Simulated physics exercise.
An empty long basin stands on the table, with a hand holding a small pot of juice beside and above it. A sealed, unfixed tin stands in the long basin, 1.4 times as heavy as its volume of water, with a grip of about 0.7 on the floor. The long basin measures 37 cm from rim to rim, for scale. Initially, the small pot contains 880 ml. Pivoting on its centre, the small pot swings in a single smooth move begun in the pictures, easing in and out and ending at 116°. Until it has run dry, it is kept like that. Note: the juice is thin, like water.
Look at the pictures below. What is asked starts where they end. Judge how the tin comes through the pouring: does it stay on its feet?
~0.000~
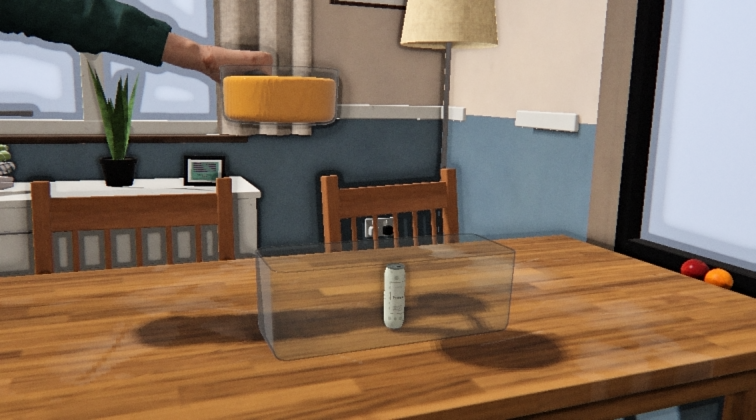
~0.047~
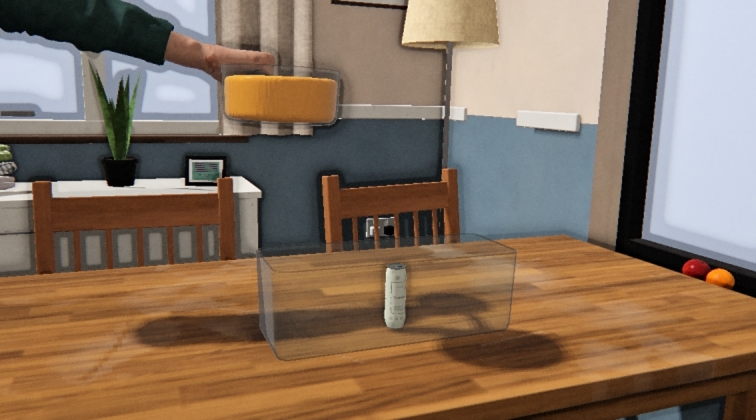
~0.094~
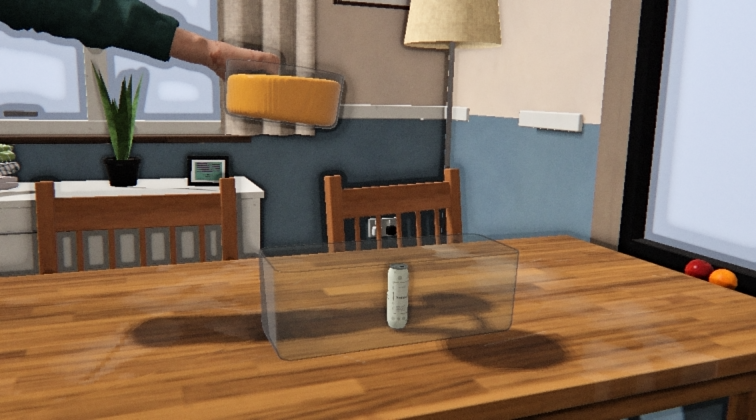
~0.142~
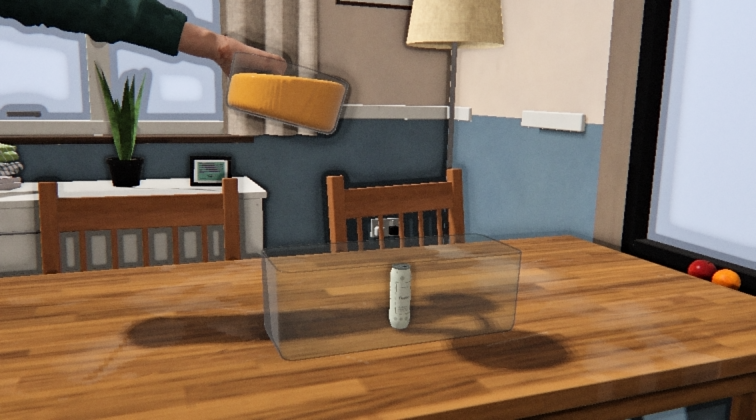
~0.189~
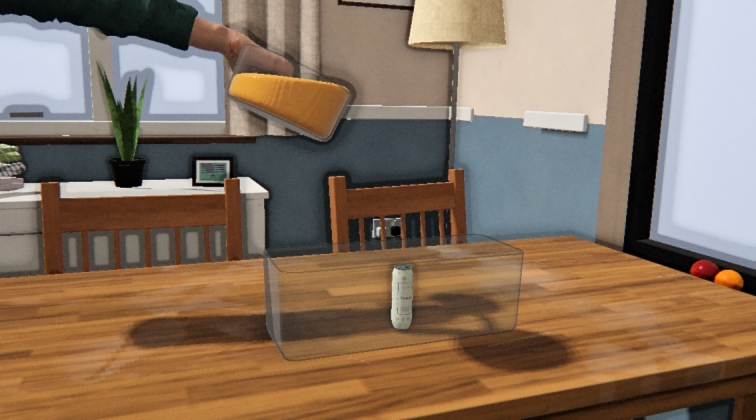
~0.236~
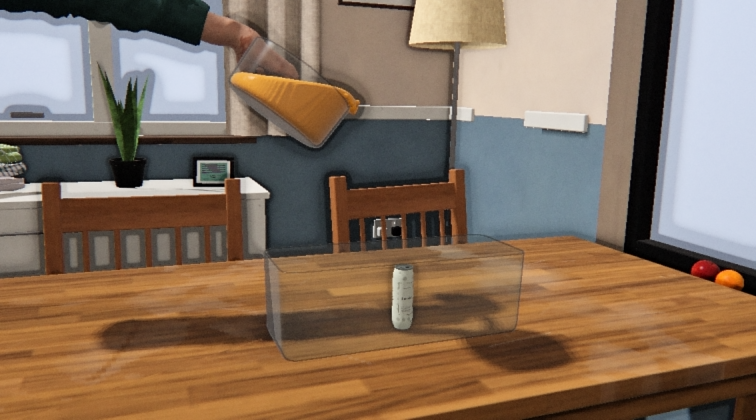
It's going to be knocked down.
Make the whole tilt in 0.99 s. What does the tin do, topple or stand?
Outcome - the tin remains standing.
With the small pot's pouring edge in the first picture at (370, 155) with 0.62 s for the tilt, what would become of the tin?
Then it tips over.
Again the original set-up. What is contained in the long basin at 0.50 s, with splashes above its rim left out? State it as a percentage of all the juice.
Around 22 percent.
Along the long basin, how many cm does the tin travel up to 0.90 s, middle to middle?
Reading: Roughly 7 cm.
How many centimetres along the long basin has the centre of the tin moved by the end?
Net tin displacement: Roughly 8.0 cm.
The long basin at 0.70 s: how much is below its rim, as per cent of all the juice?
Looks like about 92 % of the whole amount.
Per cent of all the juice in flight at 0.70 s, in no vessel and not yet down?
Near 6 percent.
Then, 0.50 s in, the tilt is 106° and 13 per cent is still to pour; the tin stands where it began.
Then, 0.70 s in, the tilt is 116° and 1 per cent is still to pour; the tin leans 8°.
Then, 0.90 s in, the tilt is 116° and 0 per cent is still to pour; the tin leans 57°.
Then, 1.12 s in, the tilt is 116° and 0 per cent is still to pour; the tin lies on its side.
Finally, the tin lies on its side.
